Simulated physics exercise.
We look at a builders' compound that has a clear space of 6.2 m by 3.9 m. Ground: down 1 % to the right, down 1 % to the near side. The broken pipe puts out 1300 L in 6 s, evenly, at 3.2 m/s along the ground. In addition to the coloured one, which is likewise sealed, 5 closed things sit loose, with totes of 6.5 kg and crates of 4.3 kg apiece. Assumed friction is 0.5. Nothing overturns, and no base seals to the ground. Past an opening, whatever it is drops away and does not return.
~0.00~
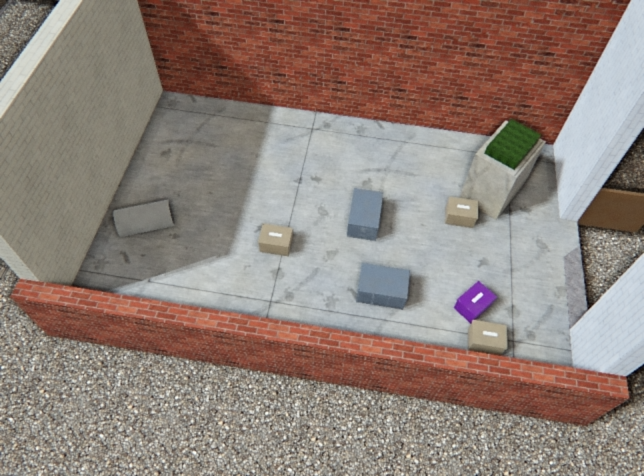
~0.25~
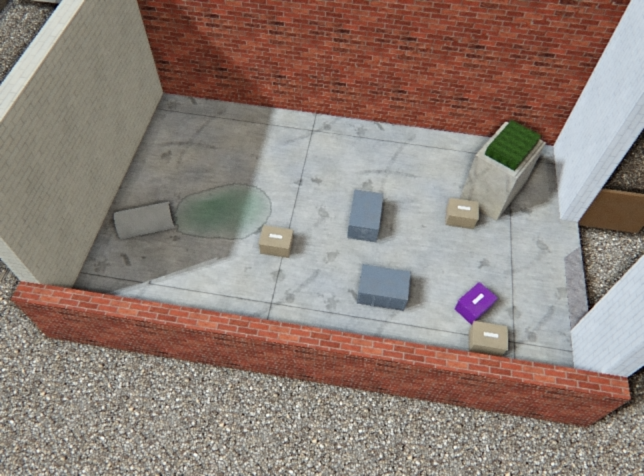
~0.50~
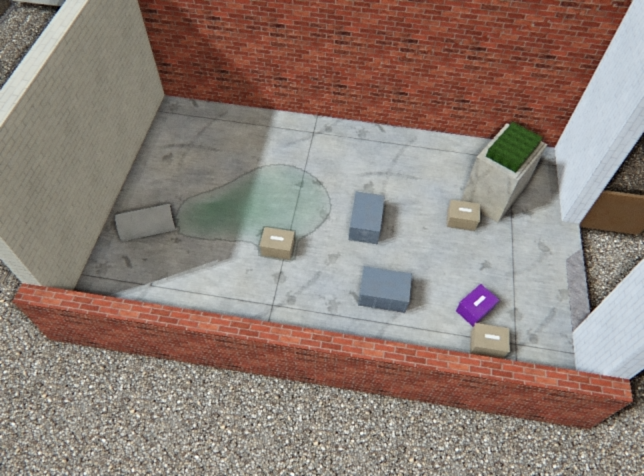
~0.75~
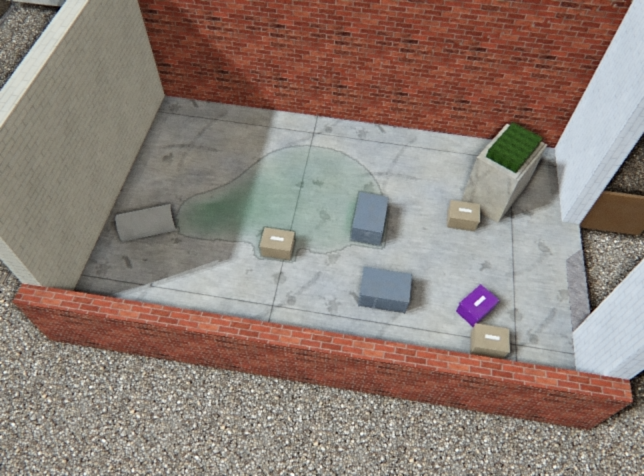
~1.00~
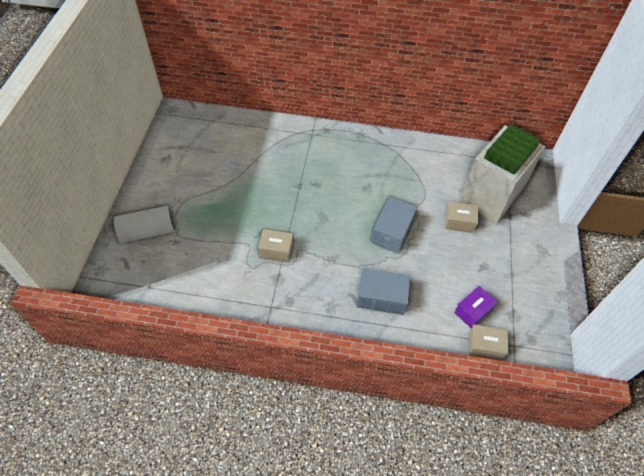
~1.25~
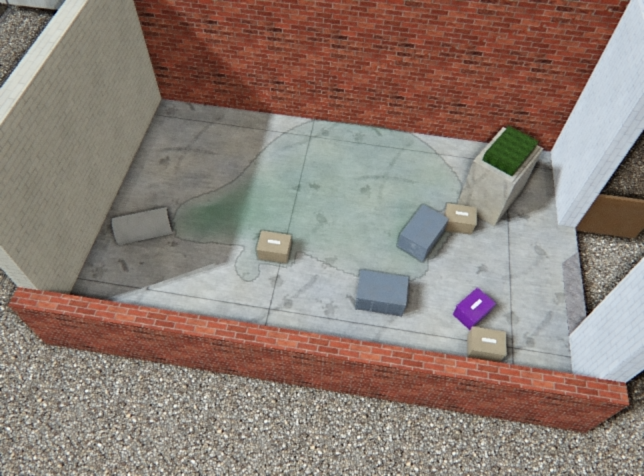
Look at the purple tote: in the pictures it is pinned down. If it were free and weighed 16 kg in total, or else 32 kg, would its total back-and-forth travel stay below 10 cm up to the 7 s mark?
Yes, even at 16 kg.
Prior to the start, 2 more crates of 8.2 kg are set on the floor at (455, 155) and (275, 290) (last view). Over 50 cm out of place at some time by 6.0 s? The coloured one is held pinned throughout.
First greater, then smaller.
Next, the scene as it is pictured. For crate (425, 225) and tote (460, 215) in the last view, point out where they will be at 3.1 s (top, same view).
Somewhere about (583, 309) and (577, 253).
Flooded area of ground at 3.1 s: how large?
Somewhere around 13 m2, roughly.
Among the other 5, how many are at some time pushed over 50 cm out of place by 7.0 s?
Count: 2.
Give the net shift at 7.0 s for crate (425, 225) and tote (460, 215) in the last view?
Respectively, washed out and washed out.
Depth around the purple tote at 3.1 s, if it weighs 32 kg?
Something like 2 centimetres.
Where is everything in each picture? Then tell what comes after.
In the first frame, the purple tote at (477, 298) rests on the ground; 0.0 m2 under water; 0 of 6 have shifted.
In the second frame, the purple tote at (478, 299), on the bottom; 0.9 m2 under water; 0 of 6 have shifted.
In the third frame, the purple tote at (479, 301) rests on the ground; 2.0 m2 under water; 0 of 6 have shifted.
In the fourth frame, the purple tote at (479, 301) rests on the ground; 3.5 m2 under water; 0 of 6 have shifted.
In the fifth frame, the purple tote at (478, 303), on the bottom; water covers 5.4 m2; 1 of 6 have shifted.
In the sixth frame, the purple tote at (476, 304) rests on the ground; 7.4 m2 under water; 1 of 6 have shifted.
After 1.8 s the purple tote would be 0 cm from its start with 16 kg and 0 cm from its start with 32 kg; 1 cm of water round it then.
After 3.1 s the purple tote would be 0 cm from its start with 16 kg and 0 cm from its start with 32 kg; 2 cm of water round it then.
After 4.9 s the purple tote would be 0 cm from its start with 16 kg and 0 cm from its start with 32 kg; 2 cm of water round it then.
After 7.0 s the purple tote would be 0 cm from its start with 16 kg and 0 cm from its start with 32 kg; 6 cm of water round it then.
